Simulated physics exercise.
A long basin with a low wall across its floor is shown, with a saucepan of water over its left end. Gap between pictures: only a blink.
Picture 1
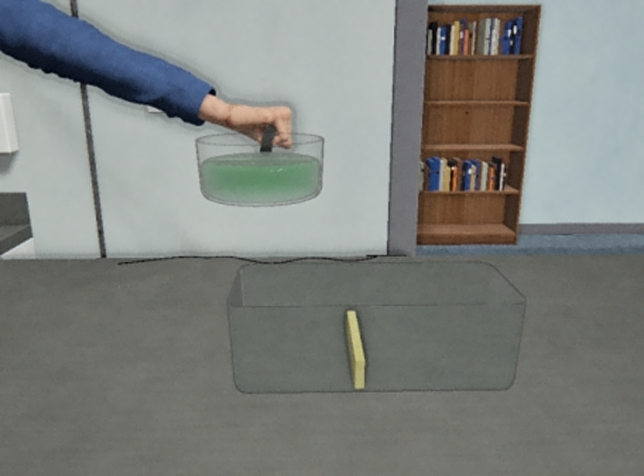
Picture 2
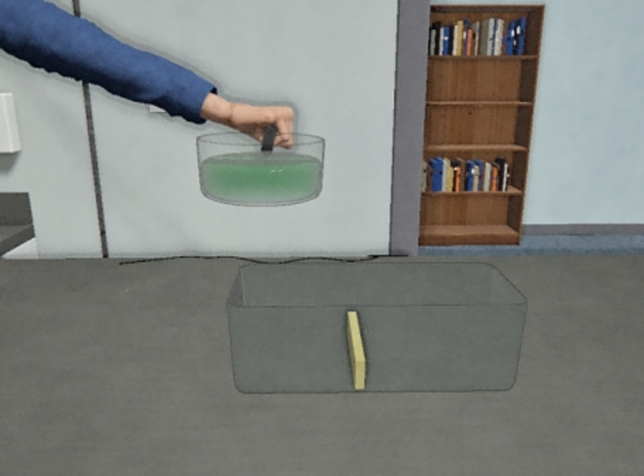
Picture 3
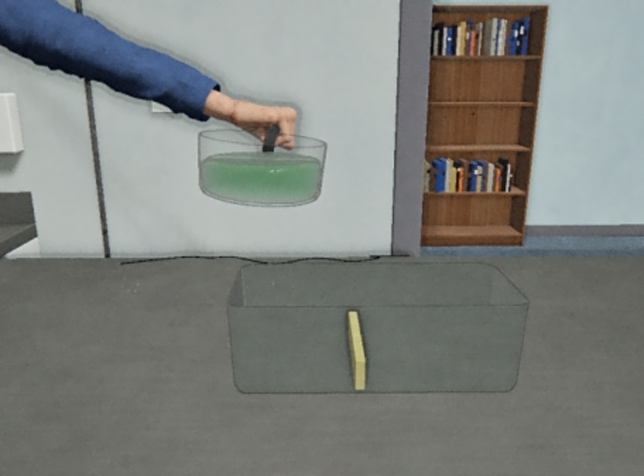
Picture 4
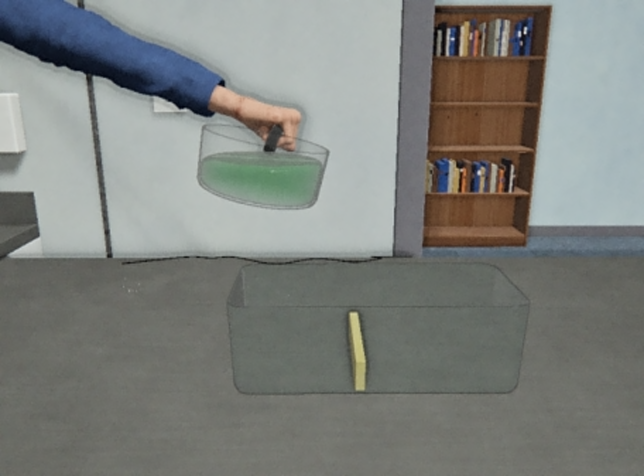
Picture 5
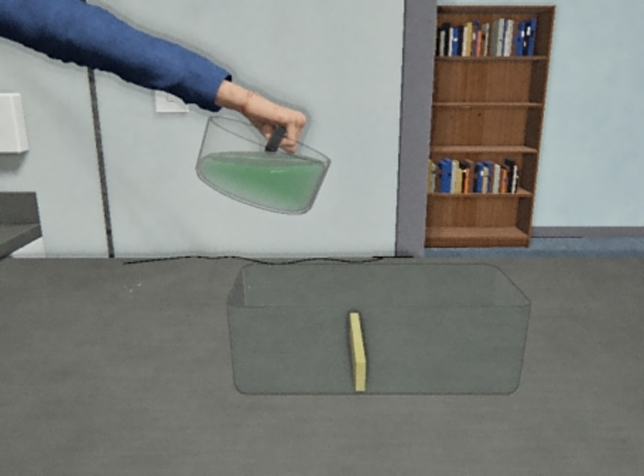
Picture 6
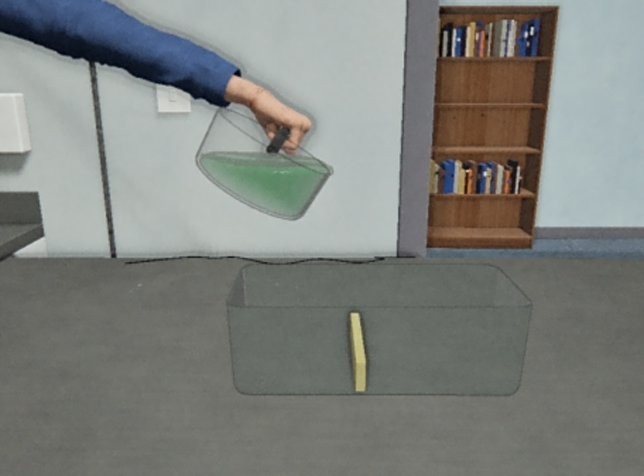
A clear pan of green liquid, held by a hand in a blue sleeve above the left part of a long transparent basin with a low yellow wall, starts level, then tilts steadily down to the right, the liquid shifting inside.
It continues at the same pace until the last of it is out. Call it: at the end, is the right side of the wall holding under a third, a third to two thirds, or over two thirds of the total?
The right side holds a third to two thirds of the total.
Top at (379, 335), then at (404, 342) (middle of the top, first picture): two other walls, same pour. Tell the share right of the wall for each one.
In order, some 25 and 15 in a hundred.
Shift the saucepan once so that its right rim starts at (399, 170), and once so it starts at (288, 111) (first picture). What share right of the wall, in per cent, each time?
Close to 95 in a hundred, then close to 25 in a hundred.
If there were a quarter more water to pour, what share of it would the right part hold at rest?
About 65 percent.
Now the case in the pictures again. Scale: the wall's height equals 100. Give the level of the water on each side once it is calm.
Near 30 in a hundred to the left, 30 to the right.
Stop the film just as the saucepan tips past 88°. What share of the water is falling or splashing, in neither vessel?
35 per cent.
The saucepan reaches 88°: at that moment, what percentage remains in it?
About 25 per cent.
A moment on, the saucepan is tipped on its side and 27 per cent is still to pour, 3 is left of the wall and 33 right of it.
Next, the saucepan is tipped right over and 4 per cent is still to pour, 33 is left of the wall and 57 right of it.
Then the saucepan is tipped right over and 0 per cent is still to pour, 40 is left of the wall and 58 right of it.
Later the saucepan is tipped right over and 0 per cent is still to pour, 41 is left of the wall and 58 right of it.
At rest 41 per cent lies left of the wall, 58 right of it and 1 outside.
